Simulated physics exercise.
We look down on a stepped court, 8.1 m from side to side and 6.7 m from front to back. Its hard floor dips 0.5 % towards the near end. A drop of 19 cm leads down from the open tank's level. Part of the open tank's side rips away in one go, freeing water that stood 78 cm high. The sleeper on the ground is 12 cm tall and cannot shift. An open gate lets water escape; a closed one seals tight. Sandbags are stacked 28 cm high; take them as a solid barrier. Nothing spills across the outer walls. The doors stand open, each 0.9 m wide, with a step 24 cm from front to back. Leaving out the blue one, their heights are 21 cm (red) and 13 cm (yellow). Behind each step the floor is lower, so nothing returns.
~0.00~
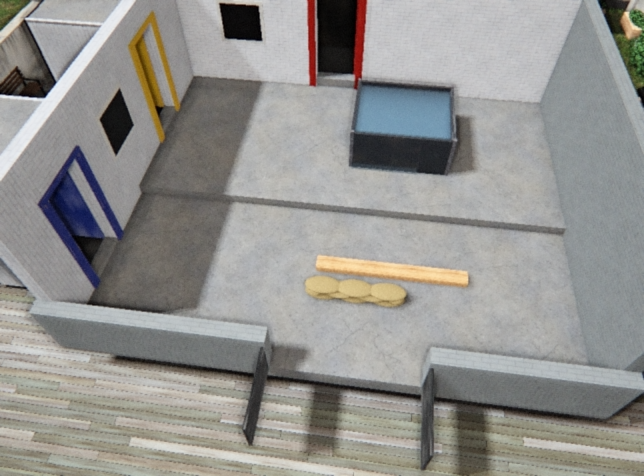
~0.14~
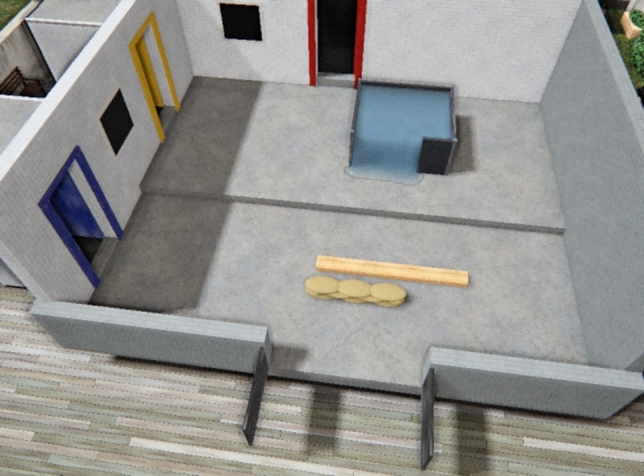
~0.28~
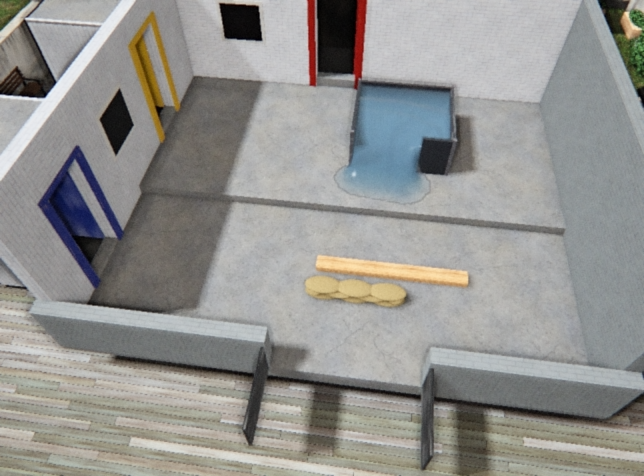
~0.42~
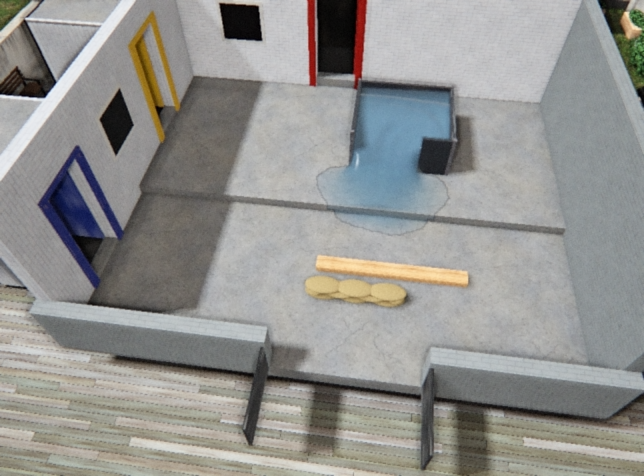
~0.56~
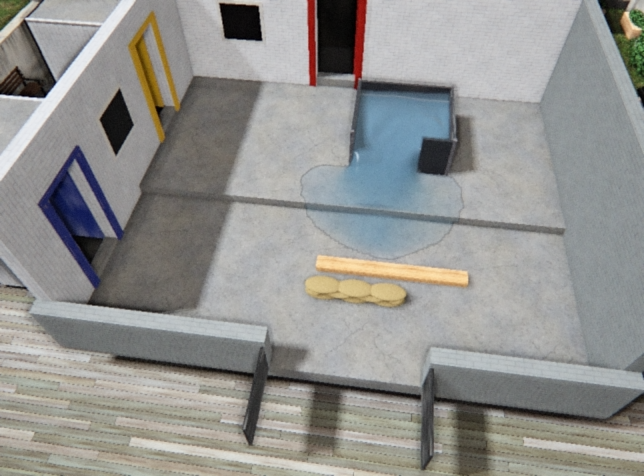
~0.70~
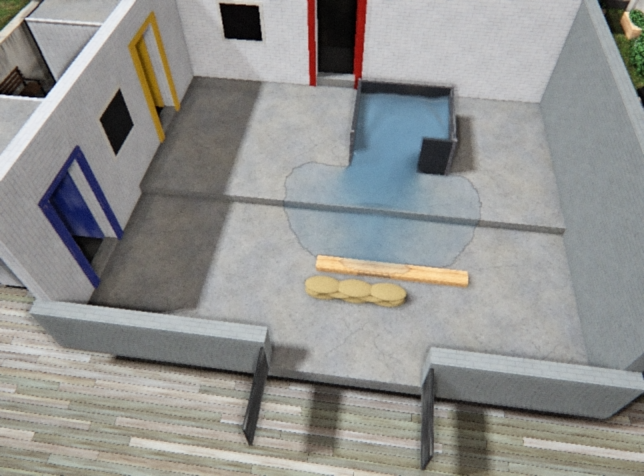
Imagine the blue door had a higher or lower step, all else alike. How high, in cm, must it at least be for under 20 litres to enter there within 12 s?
Some 12 cm above the ground.
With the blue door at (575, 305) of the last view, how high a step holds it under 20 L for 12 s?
About 10.0 cm.
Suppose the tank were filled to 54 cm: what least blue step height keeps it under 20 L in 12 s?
About 8.0 cm.
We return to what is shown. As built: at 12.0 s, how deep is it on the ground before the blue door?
Roughly 7.0 cm deep.
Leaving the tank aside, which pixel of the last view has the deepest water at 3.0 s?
Near (77, 328).
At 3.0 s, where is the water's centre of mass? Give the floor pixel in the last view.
Around (353, 244).
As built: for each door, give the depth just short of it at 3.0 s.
Depths in cm: Blue 9, red 0, yellow 0.
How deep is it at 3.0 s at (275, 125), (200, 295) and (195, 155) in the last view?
About 0, 5 and 0 cm.
After 1.4 s water covers 25 % of the floor, deepest (40 cm) near (362, 284); it has not reached the blue door.
After 3.0 s water covers 45 % of the floor, deepest (42 cm) near (77, 328); 9 cm at the blue door, 0 litres in over its 7 cm step.
After 12.0 s water covers 45 % of the floor, deepest (12 cm) near (137, 204); 7 cm at the blue door, 88 litres in over its 7 cm step.
At the blue door as built, the water arrived by 2.9 s and peaked near 16 cm at 4.2 s.
Run again over the same 12 s with other heights there, 32 litres in over 10.5 cm, 9 litres over 14.5 cm. The limit of 20 litres is kept from about 12 cm up.
